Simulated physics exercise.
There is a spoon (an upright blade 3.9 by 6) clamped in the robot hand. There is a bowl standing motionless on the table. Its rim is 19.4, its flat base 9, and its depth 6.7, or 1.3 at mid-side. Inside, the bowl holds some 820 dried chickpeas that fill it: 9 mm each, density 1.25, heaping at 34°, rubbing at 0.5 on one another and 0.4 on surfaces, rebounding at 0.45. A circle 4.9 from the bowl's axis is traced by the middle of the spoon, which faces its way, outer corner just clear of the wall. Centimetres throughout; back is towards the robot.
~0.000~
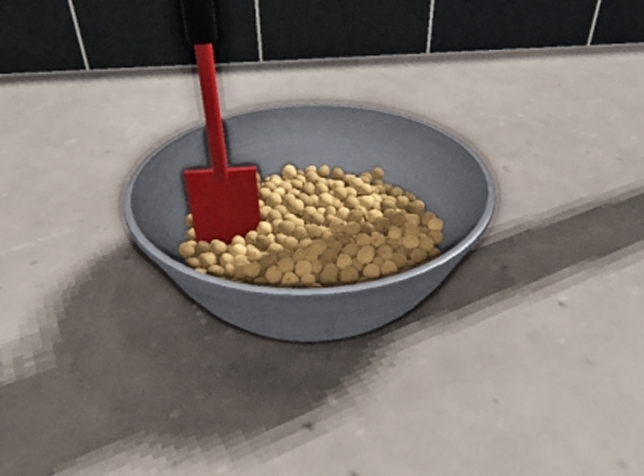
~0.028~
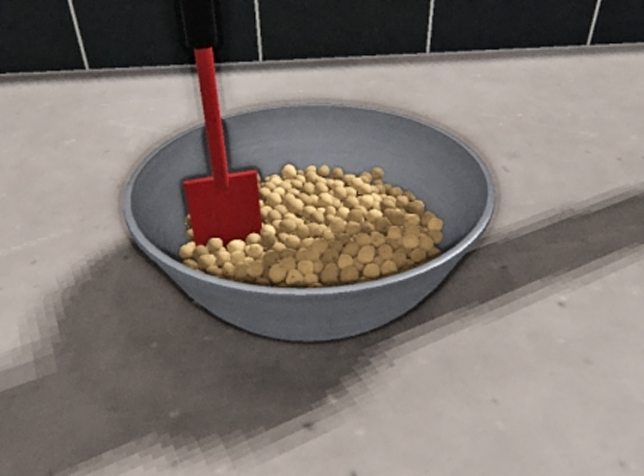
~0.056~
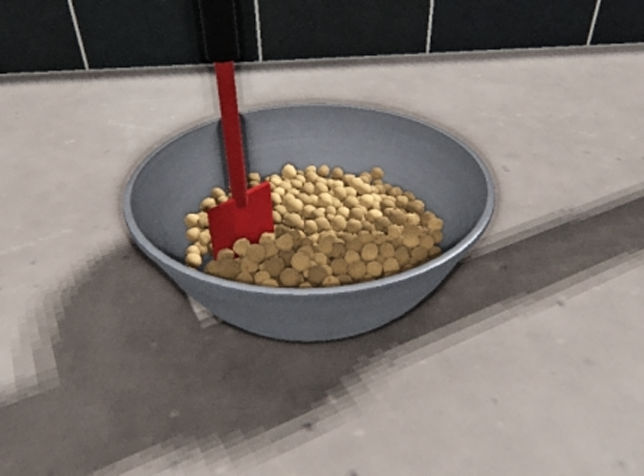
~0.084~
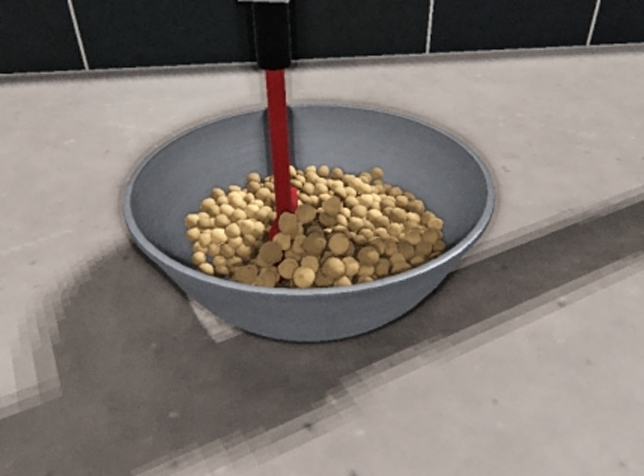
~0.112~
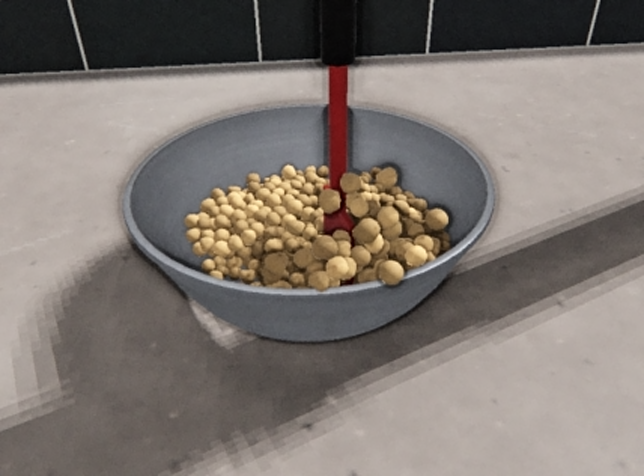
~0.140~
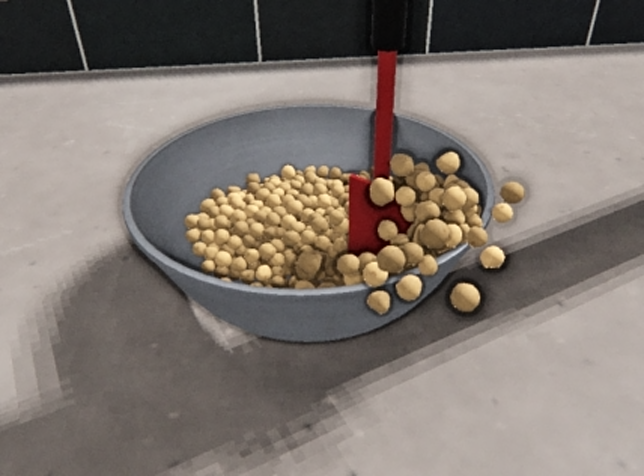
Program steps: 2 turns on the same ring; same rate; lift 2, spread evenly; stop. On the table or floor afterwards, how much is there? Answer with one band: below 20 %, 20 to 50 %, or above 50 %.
20 to 50 %.
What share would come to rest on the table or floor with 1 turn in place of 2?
Then some 20 per cent.
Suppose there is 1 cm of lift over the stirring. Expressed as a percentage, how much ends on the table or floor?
Some 40 per cent.
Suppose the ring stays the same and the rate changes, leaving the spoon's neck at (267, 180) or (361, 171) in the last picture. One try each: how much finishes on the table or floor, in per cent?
First try: About 5 %; second try: About 25 %.
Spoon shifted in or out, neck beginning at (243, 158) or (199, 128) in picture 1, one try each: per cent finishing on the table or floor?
Roughly 15 % and 20 %.
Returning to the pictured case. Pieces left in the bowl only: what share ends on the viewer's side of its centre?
50 %.
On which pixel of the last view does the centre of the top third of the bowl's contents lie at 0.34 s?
Upper-third centre: Approx. (208, 215) px.
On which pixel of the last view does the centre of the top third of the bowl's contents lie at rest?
Near (324, 235).
By 0.34 s, 359° round, highest piece 13 above the table; 614 in the bowl, 75 on the table or floor, 127 in flight or on the tool.
By 0.54 s, 225° round, highest piece 10 above the table; 567 in the bowl, 238 on the table or floor, 11 in flight or on the tool.
By 0.85 s, 0° round, highest piece 5 above the table; 564 in the bowl, 252 on the table or floor.
By 1.55 s, 0° round, highest piece 5 above the table; 564 in the bowl, 252 on the table or floor.
Final count, 564 in the bowl, 252 on the table or floor. That is 31 % on the table or floor.
